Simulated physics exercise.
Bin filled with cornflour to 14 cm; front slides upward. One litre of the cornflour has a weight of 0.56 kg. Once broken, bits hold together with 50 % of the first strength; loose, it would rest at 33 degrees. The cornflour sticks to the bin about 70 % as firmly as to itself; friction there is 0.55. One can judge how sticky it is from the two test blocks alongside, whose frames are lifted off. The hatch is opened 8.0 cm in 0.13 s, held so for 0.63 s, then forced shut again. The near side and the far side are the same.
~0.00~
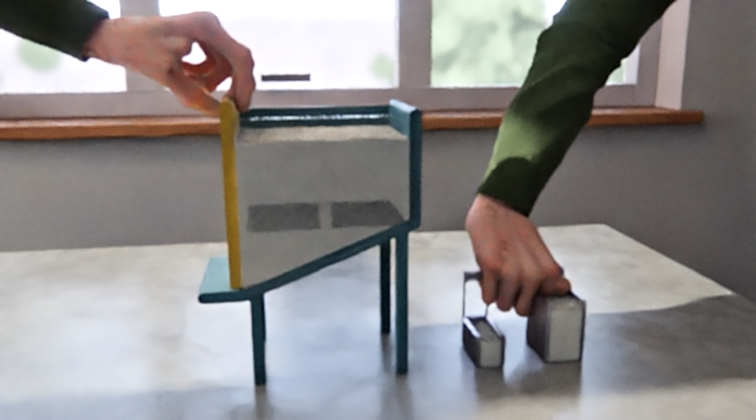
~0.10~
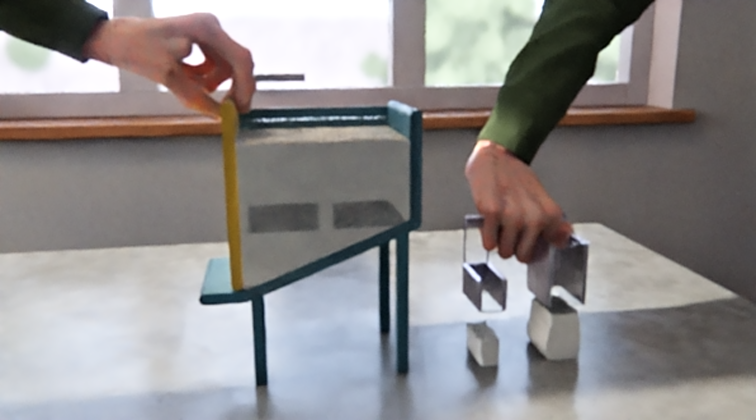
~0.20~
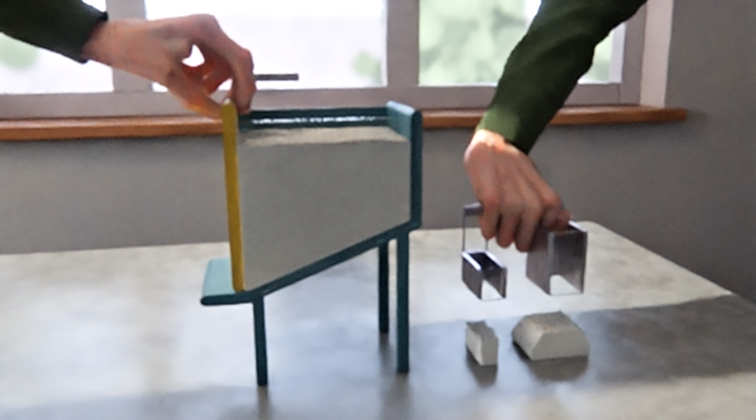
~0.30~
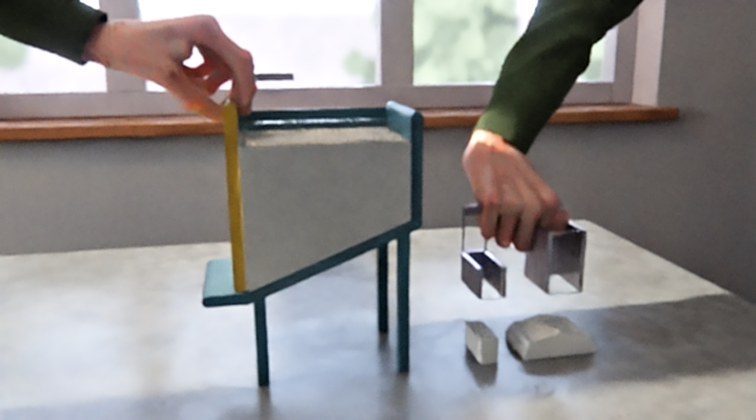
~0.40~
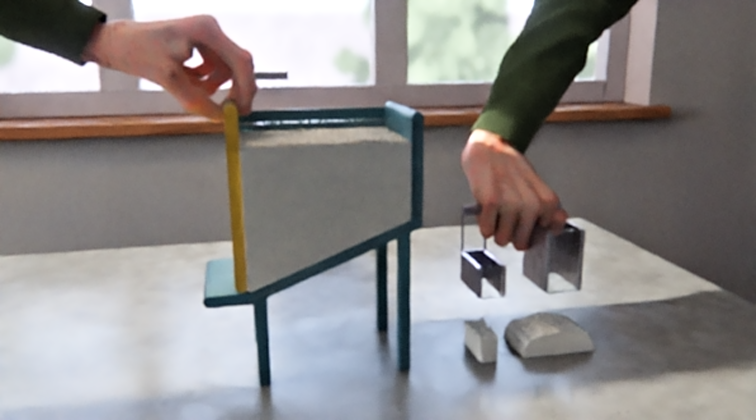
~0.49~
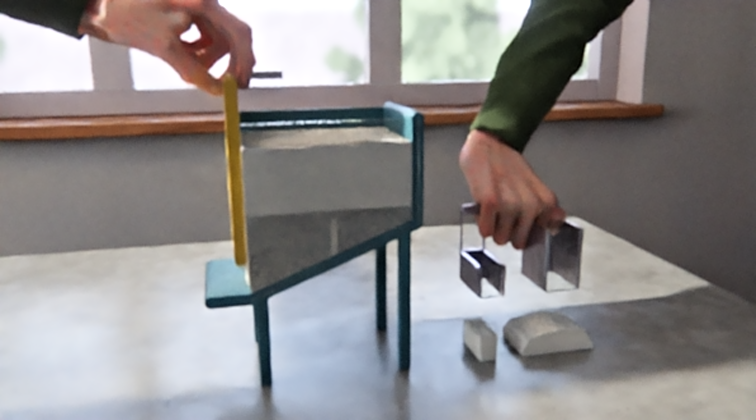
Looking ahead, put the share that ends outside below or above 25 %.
Note: Outside share in excess of 25 %.
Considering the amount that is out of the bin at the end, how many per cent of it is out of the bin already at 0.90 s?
It is about 50 %.
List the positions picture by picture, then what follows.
Top of the hatch at (226, 108), not yet moved; top of the cornflour at (357, 140); blocks stand 2.8 cm, 5.9 cm (left to right), in the first frame.
Top of the hatch at (227, 109), not yet moved; top of the cornflour at (358, 141); blocks stand 2.8 cm, 5.4 cm (left to right), in the second frame.
Top of the hatch at (228, 111), not yet moved; top of the cornflour at (359, 142); blocks stand 2.8 cm, 3.2 cm (left to right), in the third frame.
Top of the hatch at (229, 112), not yet moved; top of the cornflour at (360, 142); blocks stand 2.8 cm, 2.8 cm (left to right), in the fourth frame.
Top of the hatch at (231, 113), not yet moved; top of the cornflour at (361, 143); blocks stand 2.8 cm, 2.8 cm (left to right), in the fifth frame.
Top of the hatch at (230, 84), moved 2.7 cm; top of the cornflour at (362, 143); blocks stand 2.8 cm, 2.8 cm (left to right), in the sixth frame.
After 0.68 s, the hatch is 8.0 cm open and 4 % is out.
After 0.90 s, the hatch is 8.0 cm open and 16 % is out.
After 1.12 s, the hatch is 8.0 cm open and 28 % is out.
After 1.34 s, the hatch is 2.2 cm open and 34 % is out.
After 1.61 s, at the end, the hatch is shut and 35 % is out.
